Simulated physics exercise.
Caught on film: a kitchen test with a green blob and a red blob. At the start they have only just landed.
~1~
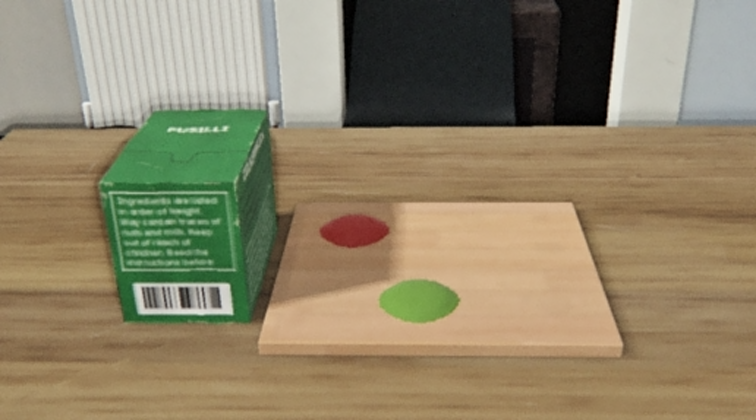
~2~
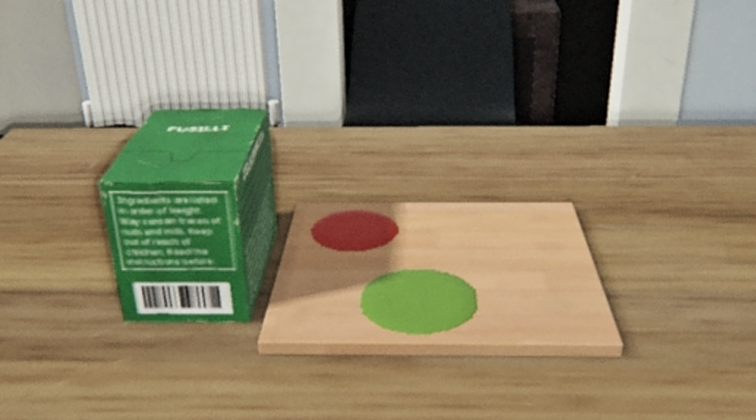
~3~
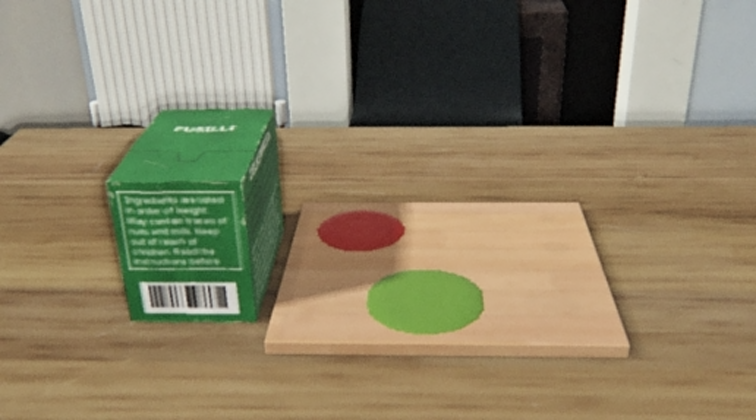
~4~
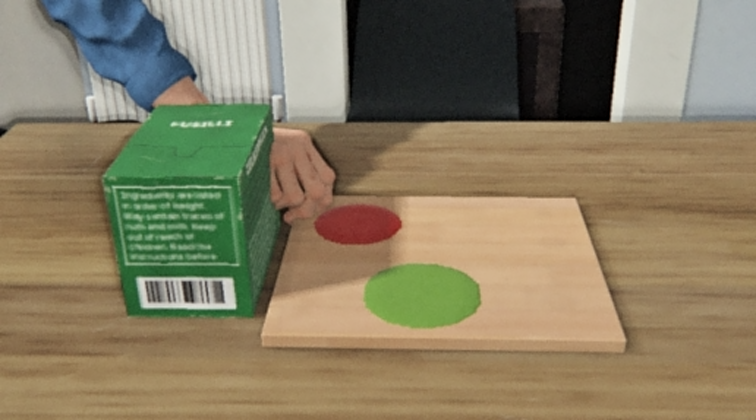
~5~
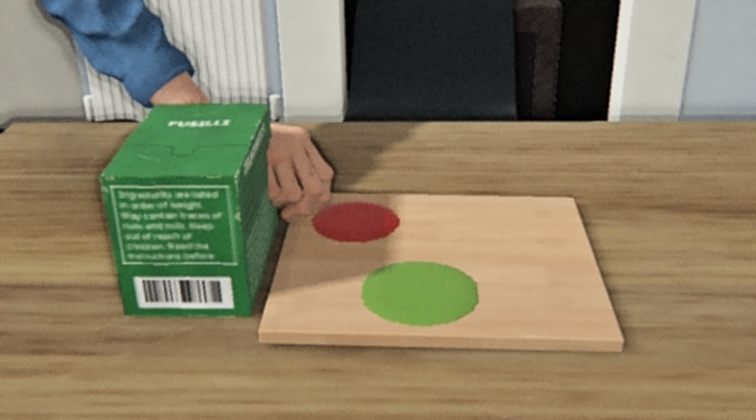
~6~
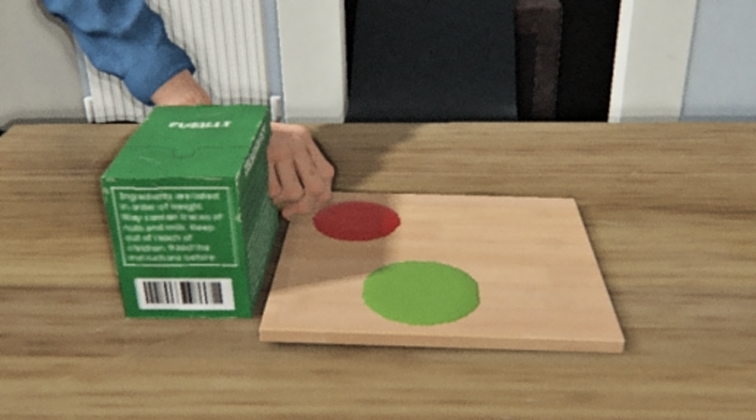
A hand reached in from behind the green packet and took the board's far left corner, barely raising it, after the red and green blobs on top had spread into flat rounds.
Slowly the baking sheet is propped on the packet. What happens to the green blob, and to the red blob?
The green blob slides over the edge; the red blob holds its ground.
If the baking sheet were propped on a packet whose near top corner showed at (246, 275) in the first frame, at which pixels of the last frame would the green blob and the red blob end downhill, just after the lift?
In turn (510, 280) and (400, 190).
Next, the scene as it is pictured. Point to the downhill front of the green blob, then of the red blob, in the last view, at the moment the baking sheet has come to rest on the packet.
The first near (588, 281), the second near (473, 160).
Next, slope about 31°; the green blob has crept down a long way; the red blob has crept a little.
After that, the green blob is dripping off the low end; the red blob has crept down a long way.
Finally, slope about 31°; the green blob is dripping off the low end; the red blob has crept down a long way.
